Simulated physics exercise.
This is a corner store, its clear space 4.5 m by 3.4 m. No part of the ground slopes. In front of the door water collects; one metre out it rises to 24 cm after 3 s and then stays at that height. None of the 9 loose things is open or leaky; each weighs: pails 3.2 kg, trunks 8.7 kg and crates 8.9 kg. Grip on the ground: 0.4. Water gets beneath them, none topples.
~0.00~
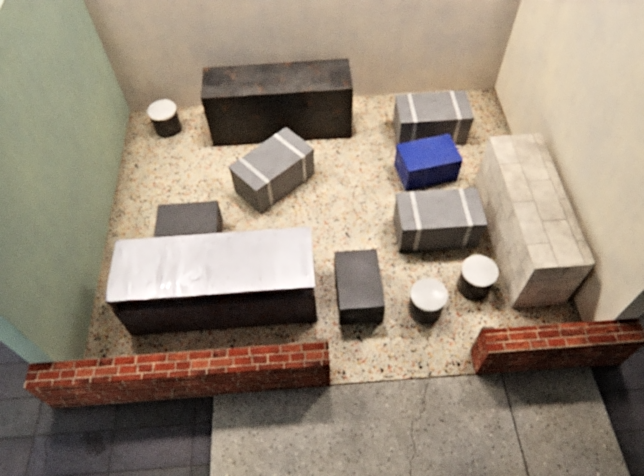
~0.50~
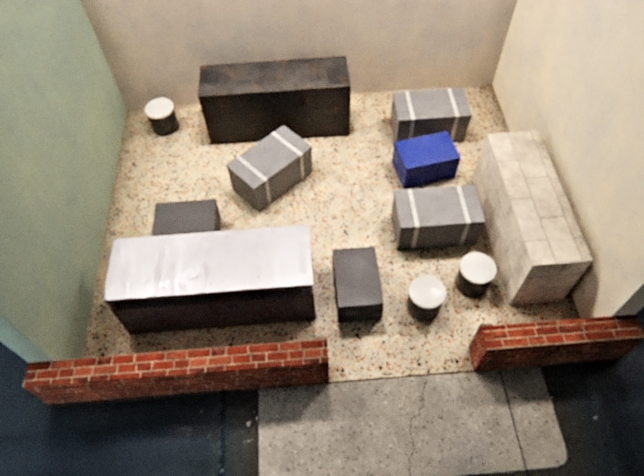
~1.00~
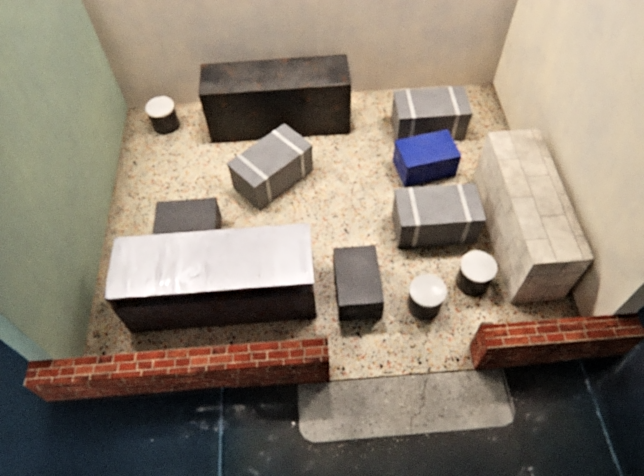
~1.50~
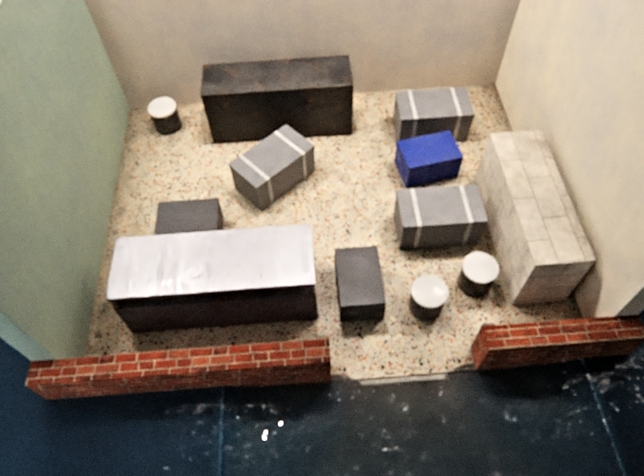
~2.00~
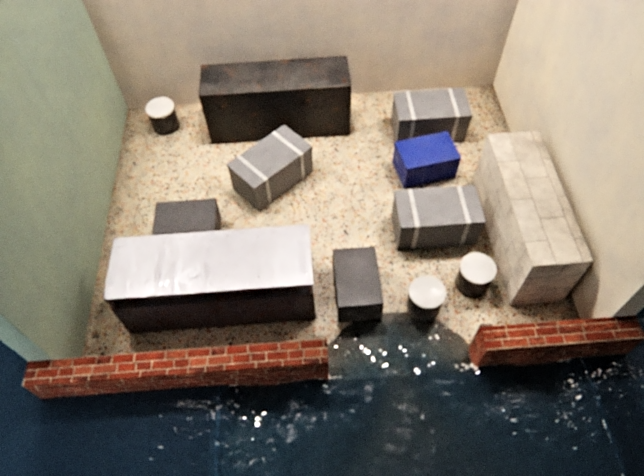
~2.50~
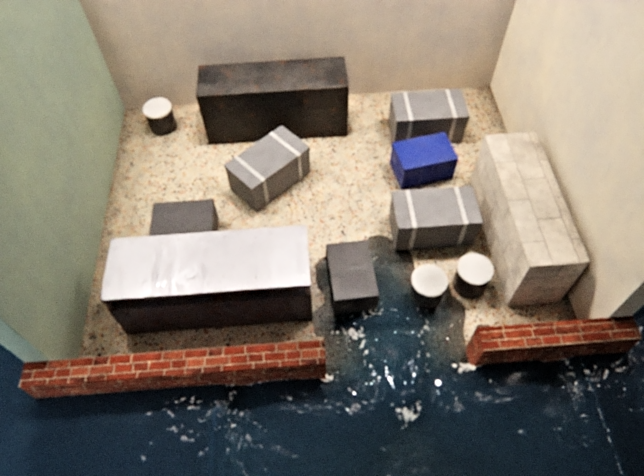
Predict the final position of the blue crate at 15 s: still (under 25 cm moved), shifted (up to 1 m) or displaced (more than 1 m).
Movement: Limited.
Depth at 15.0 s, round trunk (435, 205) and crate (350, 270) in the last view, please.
Some 22 cm at the first, some 13 cm at the second.
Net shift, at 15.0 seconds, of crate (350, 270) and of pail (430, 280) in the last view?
120 cm and 300 cm respectively.
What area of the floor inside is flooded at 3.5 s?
Roughly 4.5 m2.
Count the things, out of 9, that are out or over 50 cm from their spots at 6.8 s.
That would be 7.
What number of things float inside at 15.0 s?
9.
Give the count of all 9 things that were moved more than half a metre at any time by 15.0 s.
Tally: 9.
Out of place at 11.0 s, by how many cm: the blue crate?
Around 80 cm from the start by that time.
After 3.5 s the blue crate is near (425, 149), 0.0 m from its start, aground; 0 afloat.
After 6.8 s the blue crate is near (468, 103), 0.8 m from its start, afloat; 8 afloat.
After 11.0 s the blue crate is near (456, 102), 0.7 m from its start, afloat; 9 afloat.
After 15.0 s the blue crate is near (451, 102), 0.6 m from its start, afloat; 9 afloat.
